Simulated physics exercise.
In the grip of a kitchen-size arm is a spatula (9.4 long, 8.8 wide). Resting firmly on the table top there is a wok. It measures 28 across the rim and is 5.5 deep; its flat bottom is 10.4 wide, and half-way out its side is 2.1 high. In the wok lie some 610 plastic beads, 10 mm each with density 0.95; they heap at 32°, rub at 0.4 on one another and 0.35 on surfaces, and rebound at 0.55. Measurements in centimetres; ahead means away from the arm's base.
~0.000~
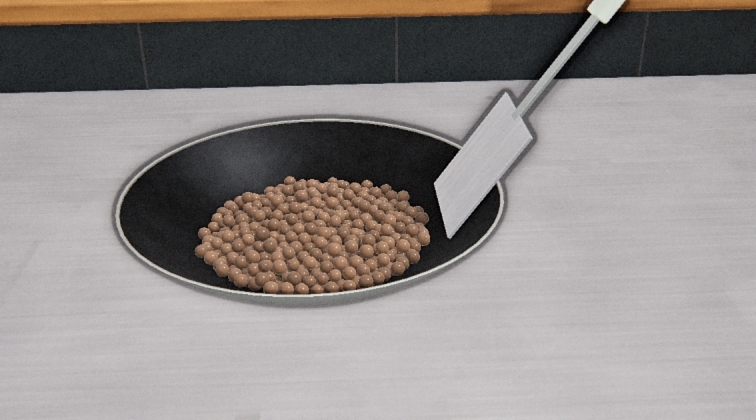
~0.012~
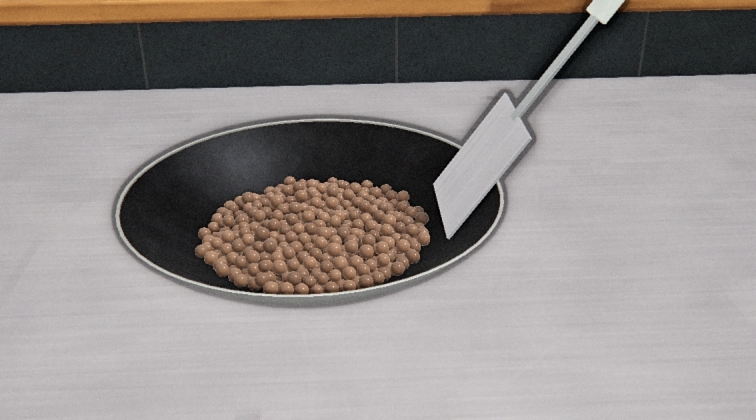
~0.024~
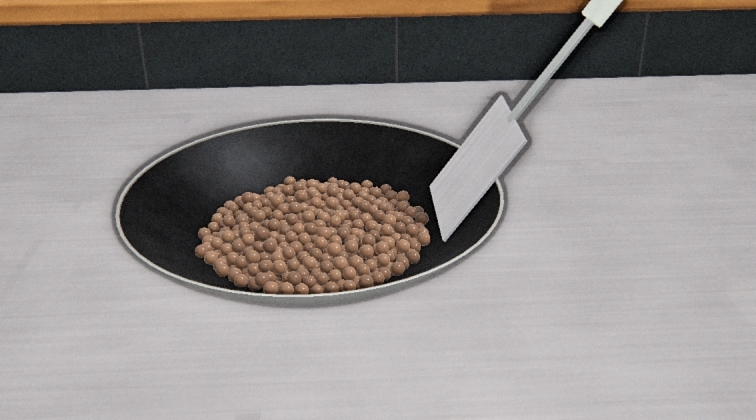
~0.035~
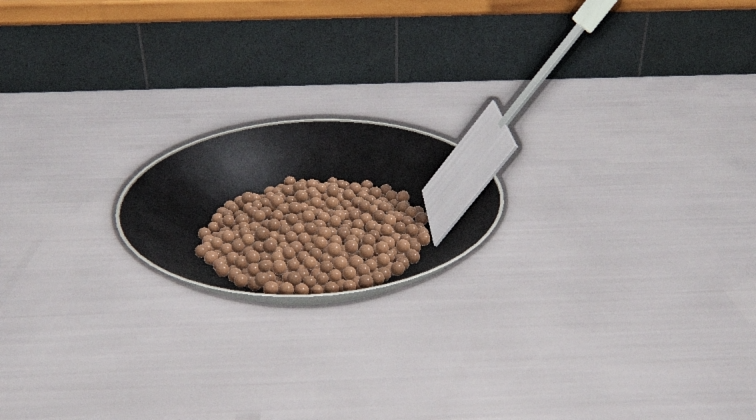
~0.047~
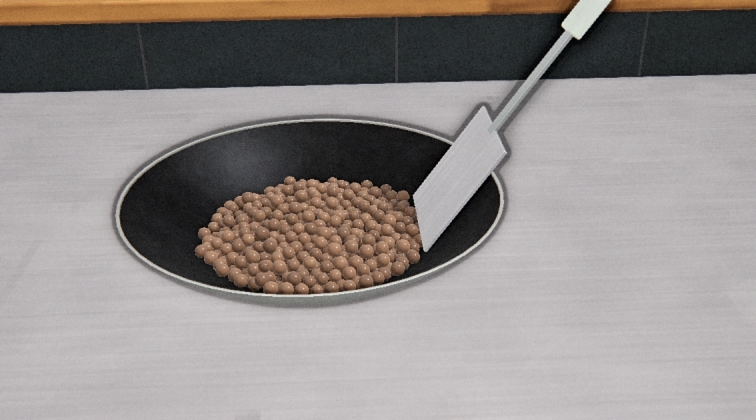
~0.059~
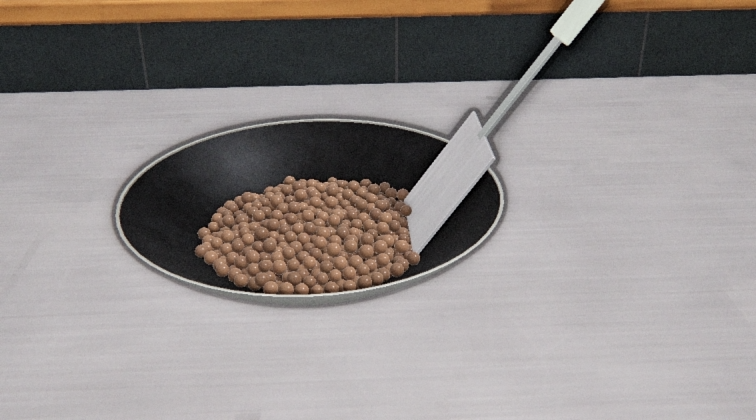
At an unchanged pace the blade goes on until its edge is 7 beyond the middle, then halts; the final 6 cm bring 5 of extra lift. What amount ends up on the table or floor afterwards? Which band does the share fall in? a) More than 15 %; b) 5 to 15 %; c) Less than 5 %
(b) 5 to 15 %.
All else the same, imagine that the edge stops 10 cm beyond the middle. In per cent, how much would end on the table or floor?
Roughly 25 %.
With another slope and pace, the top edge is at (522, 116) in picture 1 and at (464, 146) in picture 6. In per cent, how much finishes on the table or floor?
Around 25 per cent finishes on the table or floor.
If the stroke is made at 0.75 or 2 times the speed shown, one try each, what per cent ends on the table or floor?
Close to 0 and 30 percent respectively.
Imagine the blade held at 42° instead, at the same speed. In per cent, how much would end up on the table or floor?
Some 10 in a hundred.
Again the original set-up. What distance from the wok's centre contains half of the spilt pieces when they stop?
The answer is around 30 cm.
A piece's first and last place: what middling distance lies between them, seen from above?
Roughly 4 cm.
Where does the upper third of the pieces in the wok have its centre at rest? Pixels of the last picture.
Close to pixel (209, 215).
By 0.14 s, sloping 55°, highest piece 5 above the table; 613 in the wok.
By 0.23 s, sloping 55°, highest piece 6 above the table; 613 in the wok.
By 0.47 s, sloping 55°, highest piece 6 above the table; 564 in the wok, 46 on the table or floor, 3 on the blade or in flight.
By 1.52 s, sloping 55°, highest piece 5 above the table; 563 in the wok, 50 on the table or floor.
Final count, 563 in the wok, 50 on the table or floor. That is 8 % on the table or floor.
